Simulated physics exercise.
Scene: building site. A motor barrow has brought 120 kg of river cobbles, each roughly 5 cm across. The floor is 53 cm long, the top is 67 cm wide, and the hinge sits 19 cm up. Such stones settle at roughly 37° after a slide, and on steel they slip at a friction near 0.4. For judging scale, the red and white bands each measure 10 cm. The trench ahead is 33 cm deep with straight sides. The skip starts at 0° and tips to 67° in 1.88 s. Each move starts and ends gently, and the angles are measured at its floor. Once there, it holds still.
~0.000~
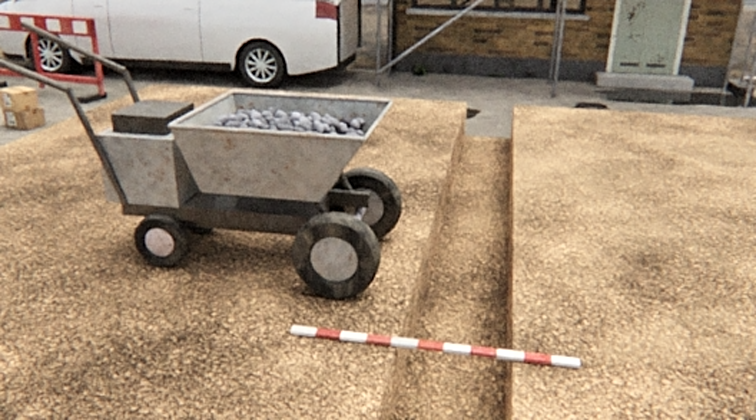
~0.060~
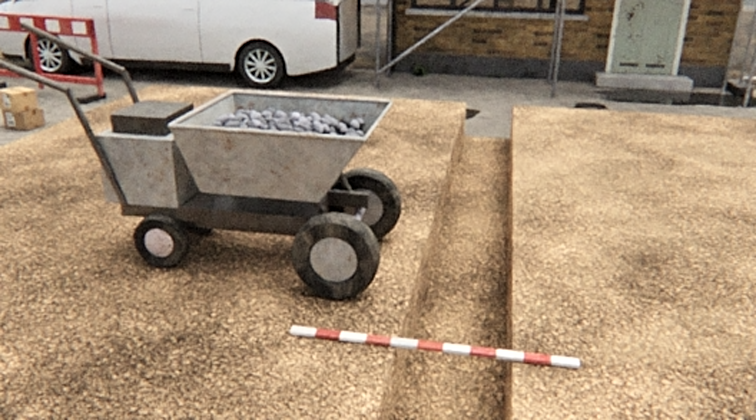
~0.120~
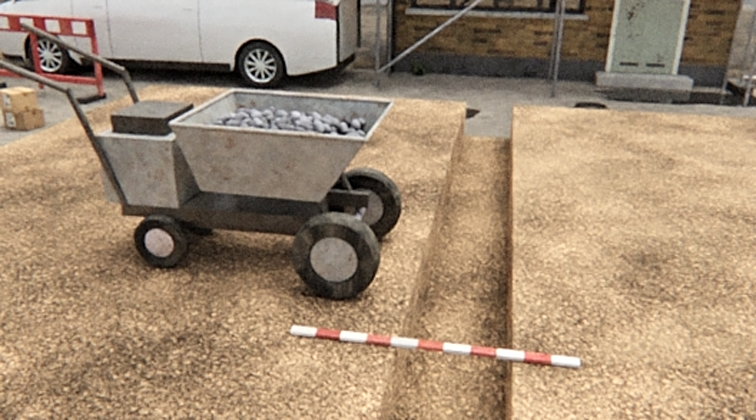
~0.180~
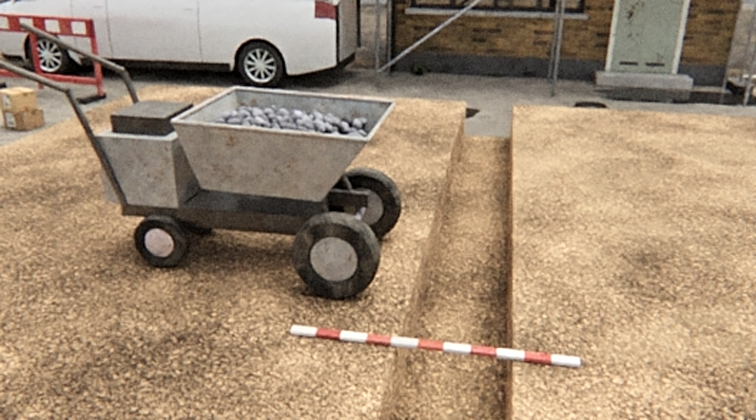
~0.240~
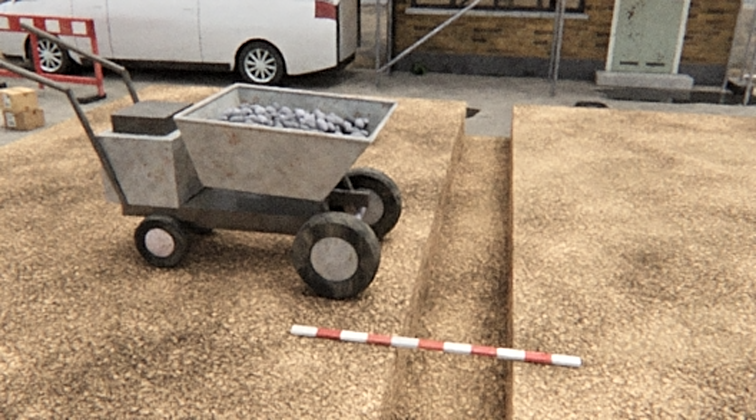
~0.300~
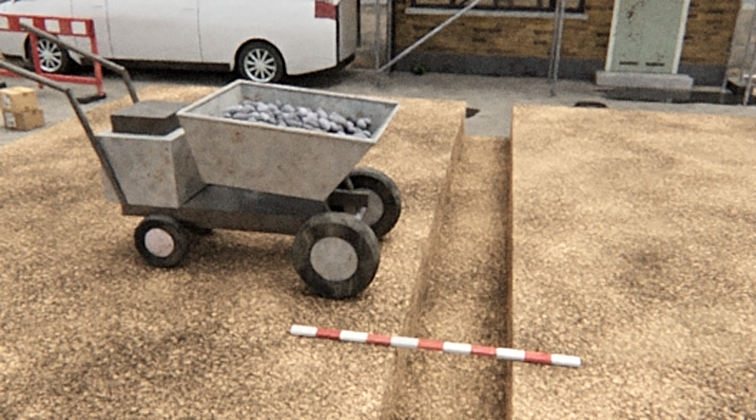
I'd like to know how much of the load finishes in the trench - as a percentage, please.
Somewhere near 68 per cent of it finishes in the trench.
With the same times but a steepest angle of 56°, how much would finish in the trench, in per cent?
Roughly 35 per cent would end in the trench.
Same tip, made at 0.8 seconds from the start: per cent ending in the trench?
50 per cent.
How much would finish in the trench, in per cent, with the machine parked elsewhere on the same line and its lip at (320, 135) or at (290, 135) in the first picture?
About 90 per cent first, then about 90 per cent.
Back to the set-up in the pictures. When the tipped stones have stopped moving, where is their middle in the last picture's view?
In the last view, about (487, 321).
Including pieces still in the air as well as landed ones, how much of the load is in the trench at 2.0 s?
By then, around 20 percent.
After 1.4 s the floor is at 57°; 100 % in the skip; the foremost stones are at (452, 199).
After 2.0 s the floor is at 67°; 67 % in the skip, 21 % in the trench, 12 % past the trench; the foremost stones are at (578, 285).
After 2.3 s the floor is at 67°; 41 % in the skip, 34 % in the trench, 25 % past the trench; the foremost stones are at (644, 285).
After 4.3 s the floor is at 67°; 7 % in the skip, 68 % in the trench, 25 % past the trench; the foremost stones are at (669, 280).
